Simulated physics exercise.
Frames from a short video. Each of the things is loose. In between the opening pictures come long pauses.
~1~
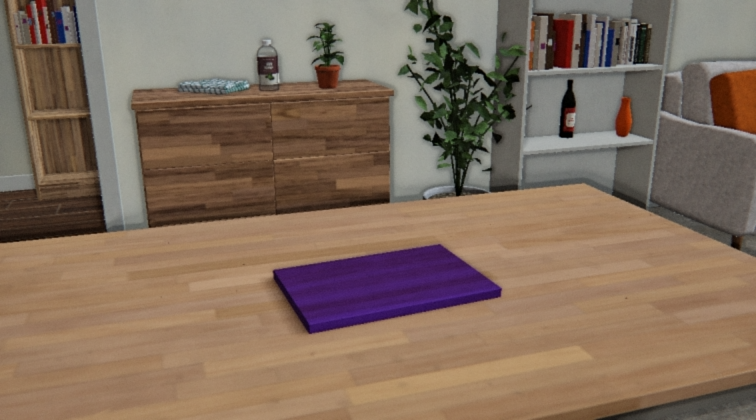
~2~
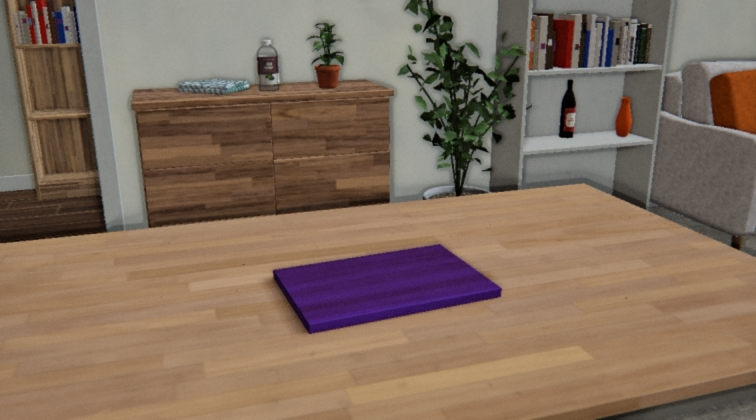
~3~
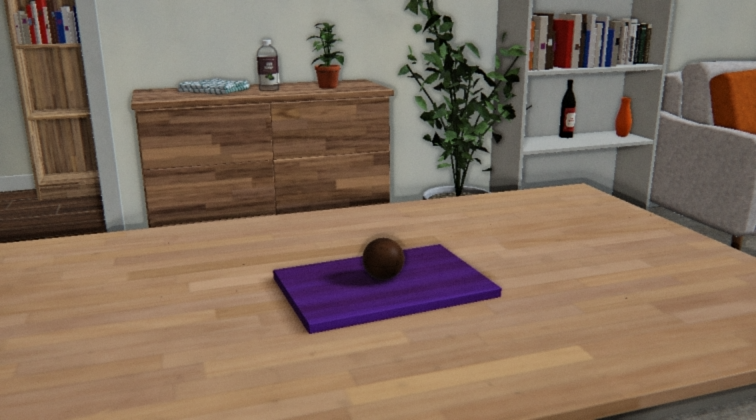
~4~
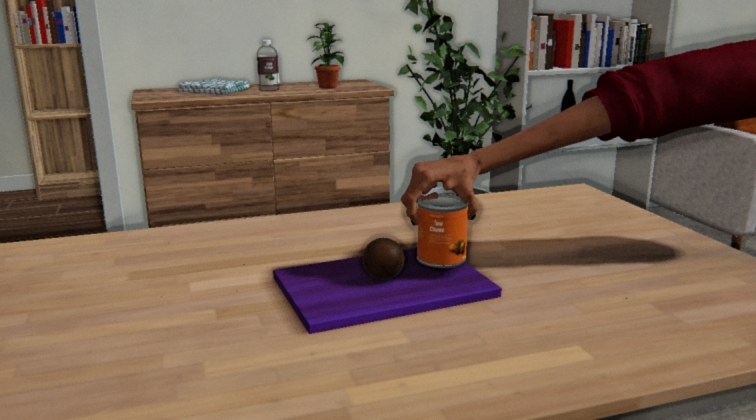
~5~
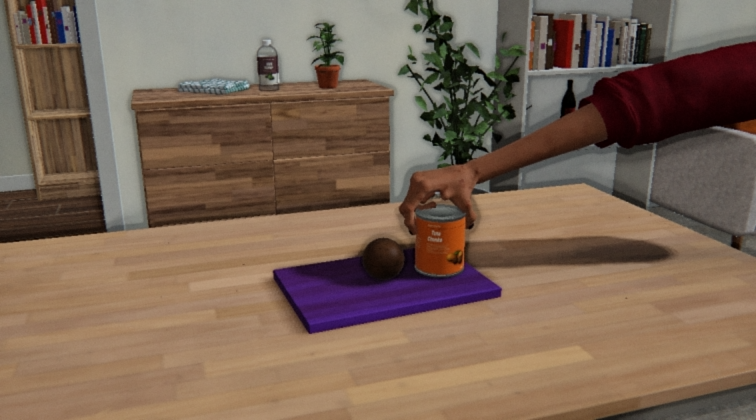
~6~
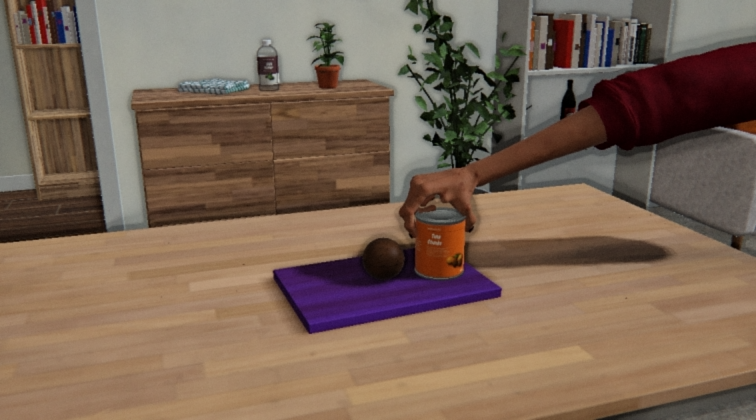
On a wooden table in a living room, a purple board lay alone, then a dark brown ball appeared on it, and a hand reached in from the right and lowered an orange can beside it.
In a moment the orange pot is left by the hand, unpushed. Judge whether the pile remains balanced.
It will stay balanced.
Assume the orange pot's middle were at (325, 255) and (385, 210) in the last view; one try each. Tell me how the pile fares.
The first try leaves the pile standing, the second leaves it knocked down.
Then, 0.70 s past the last view, nothing moves.
Then, 1.70 s past the last view, orange pot resting near (440, 243).
Finally, all 3 still in place. Final places as the last picture's camera would see them, orange pot near (440, 243). The pile keeps its balance.
